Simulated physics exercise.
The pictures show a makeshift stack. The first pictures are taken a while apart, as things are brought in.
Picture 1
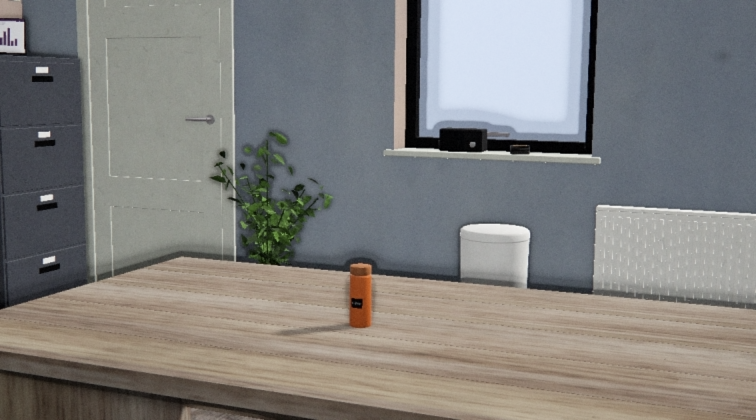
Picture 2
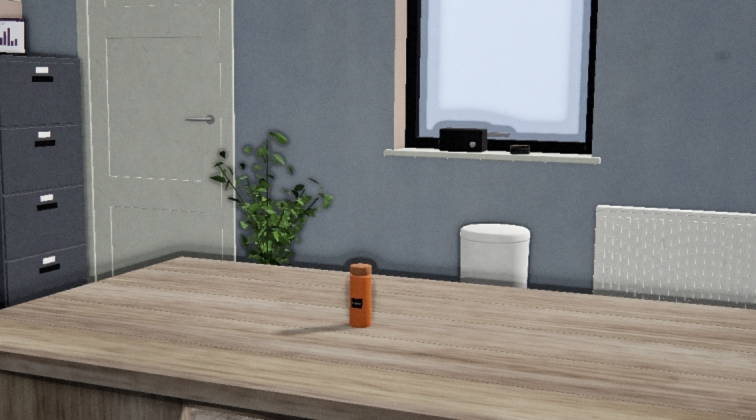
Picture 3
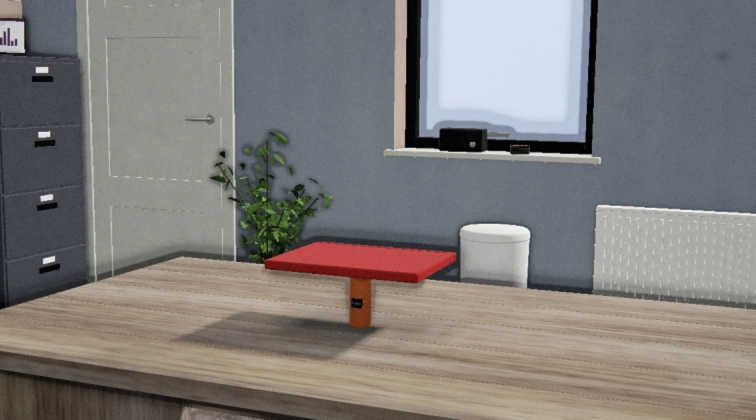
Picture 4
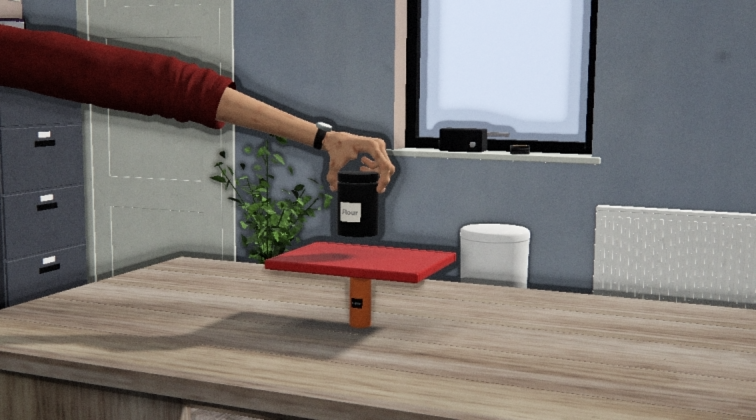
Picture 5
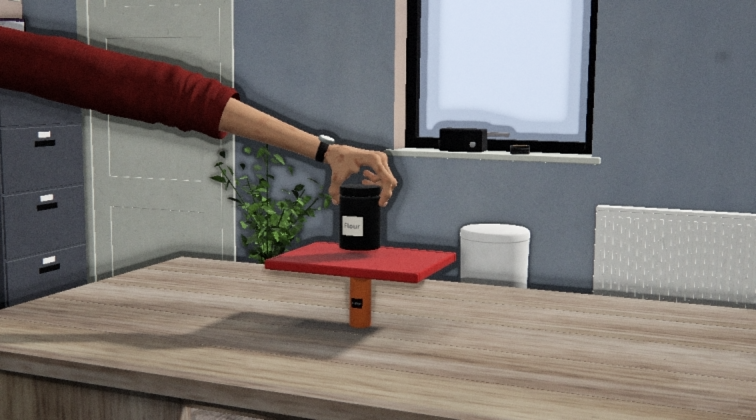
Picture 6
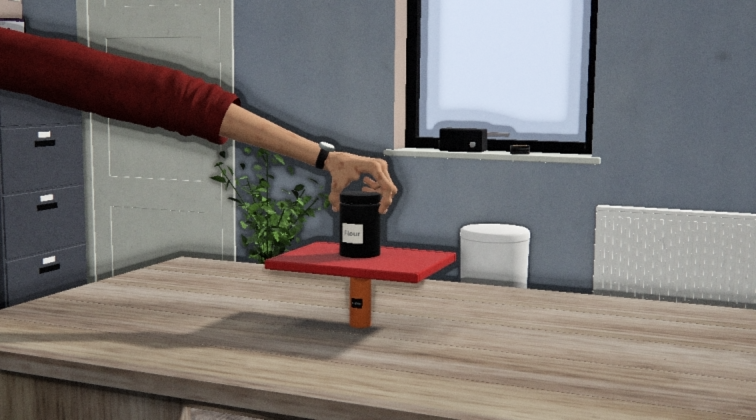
An office with blue-grey walls is seen from a fixed camera looking slightly down across a wooden table, with dark filing cabinets and a pale door at left, a plant behind, and a window above a white bin. An orange bottle stands alone on the table, then a flat red lid appears across its top. A red-sleeved arm from the left lowers a black jar onto the lid, its hand still on it.
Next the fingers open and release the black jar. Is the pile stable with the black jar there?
As it turns out, it stays up.
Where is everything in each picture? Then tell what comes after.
The last thing is not in view yet, in the first picture.
The last thing is not in view yet, in the second picture.
The last thing is not in view yet; red lid (363, 261), in the third picture.
On its way; black jar (358, 203); red lid (363, 261), in the fourth picture.
On its way; black jar (360, 217); red lid (363, 261), in the fifth picture.
In place under the hand; black jar (360, 224); red lid (363, 261), in the sixth picture.
Then, 0.50 s after the last picture, nothing has stirred.
Then, 1.30 s after the last picture, black jar resting near (360, 225).
At rest, all 3 in place. Seen from the same camera at the end, black jar near (360, 225). The stack keeps its balance.
